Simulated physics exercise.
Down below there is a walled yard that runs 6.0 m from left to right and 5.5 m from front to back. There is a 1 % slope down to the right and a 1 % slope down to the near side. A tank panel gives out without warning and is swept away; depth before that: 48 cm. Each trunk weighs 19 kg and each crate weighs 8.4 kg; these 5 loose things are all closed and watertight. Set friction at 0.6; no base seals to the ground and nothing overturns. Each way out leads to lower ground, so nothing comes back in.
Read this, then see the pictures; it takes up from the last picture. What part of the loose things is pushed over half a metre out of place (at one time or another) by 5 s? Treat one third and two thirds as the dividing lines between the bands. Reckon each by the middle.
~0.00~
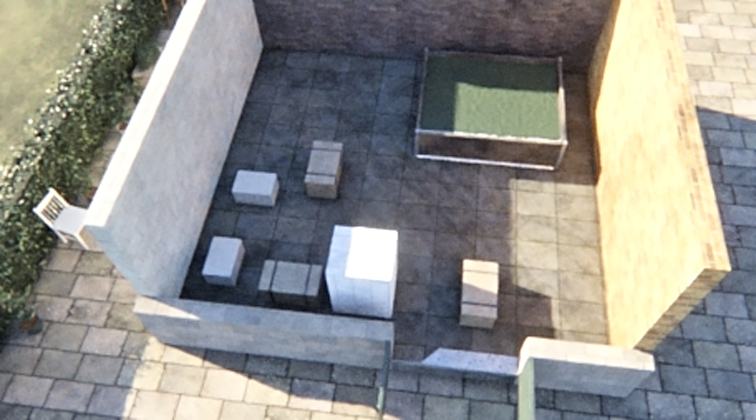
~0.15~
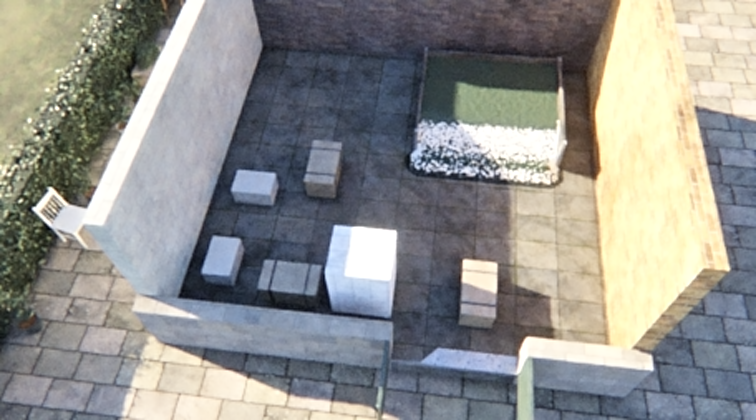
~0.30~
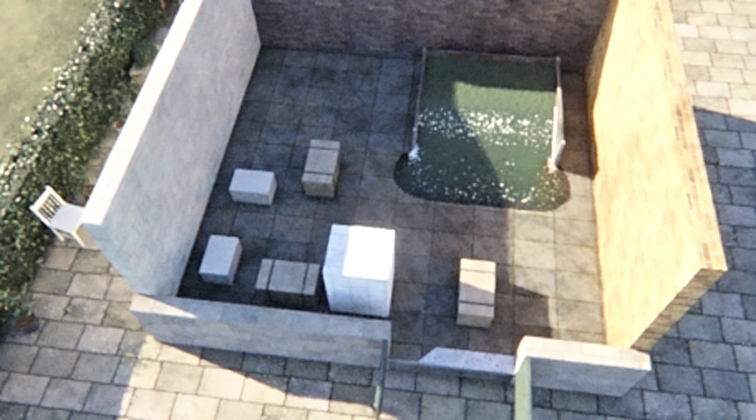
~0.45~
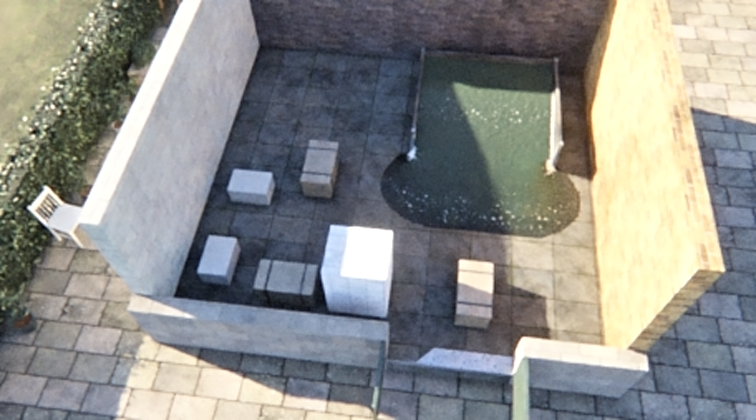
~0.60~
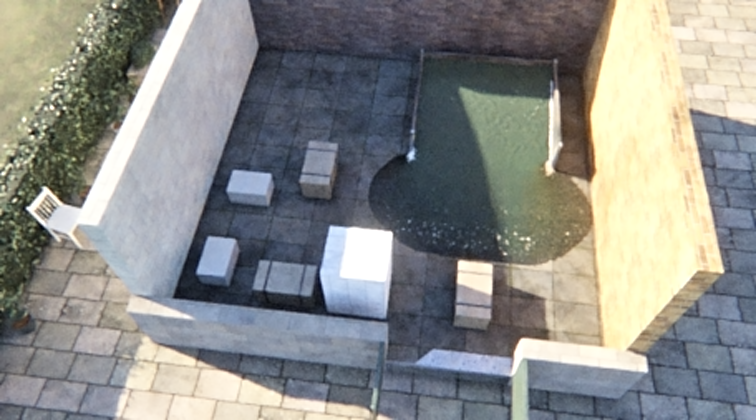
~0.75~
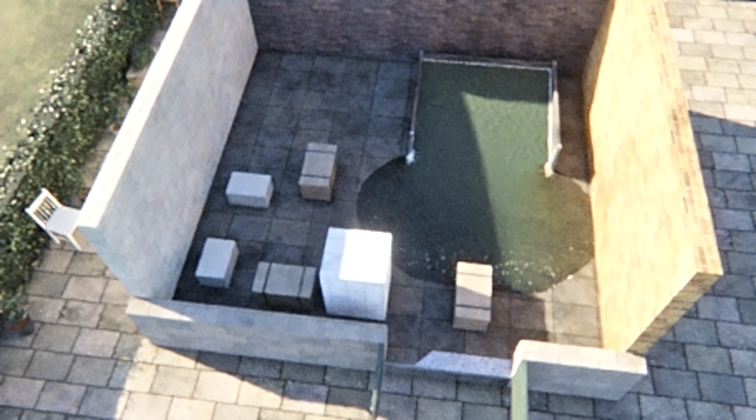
Below one third.
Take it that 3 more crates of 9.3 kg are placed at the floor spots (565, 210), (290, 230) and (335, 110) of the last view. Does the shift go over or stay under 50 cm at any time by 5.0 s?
In the order asked: Above the mark; below the mark; below the mark.
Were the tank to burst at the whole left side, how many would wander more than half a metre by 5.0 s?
Result: 3 of them.
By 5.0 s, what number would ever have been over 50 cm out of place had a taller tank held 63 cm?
You'd get 1 in that case.
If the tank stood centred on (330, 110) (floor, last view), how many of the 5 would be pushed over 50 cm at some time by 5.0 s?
Then the count would be 4.
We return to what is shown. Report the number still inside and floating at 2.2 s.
Total: 0.
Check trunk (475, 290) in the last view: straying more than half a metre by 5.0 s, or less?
Beyond it.
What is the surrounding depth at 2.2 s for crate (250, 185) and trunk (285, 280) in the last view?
Roughly 0 and 3 cm.
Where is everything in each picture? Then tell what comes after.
In the first picture, a trunk at (324, 162) rests on the ground; a trunk at (290, 277) rests on the ground; water covers 3.9 m2; 0 of 5 have shifted.
In the second picture, a trunk at (323, 161) rests on the ground; a trunk at (290, 277) rests on the ground; water covers 4.9 m2; 0 of 5 have shifted.
In the third picture, a trunk at (321, 161), on the bottom; a trunk at (288, 276) rests on the ground; water covers 6.1 m2; 0 of 5 have shifted.
In the fourth picture, a trunk at (319, 161), on the bottom; a trunk at (286, 276), on the bottom; 7.5 m2 under water; 0 of 5 have shifted.
In the fifth picture, a trunk at (319, 162) rests on the ground; a trunk at (285, 277), on the bottom; 9.1 m2 under water; 0 of 5 have shifted.
In the sixth picture, a trunk at (318, 164), on the bottom; a trunk at (284, 279) rests on the ground; 10.7 m2 under water; 0 of 5 have shifted.
After 1.1 s 0 of 5 are over 50 cm from their spots; 0 afloat.
After 2.2 s 1 of 5 are over 50 cm from their spots; 0 afloat.
After 3.5 s 1 of 5 are over 50 cm from their spots; 0 afloat.
After 5.0 s 1 of 5 are over 50 cm from their spots, and 1 have been at some point; 1 afloat.
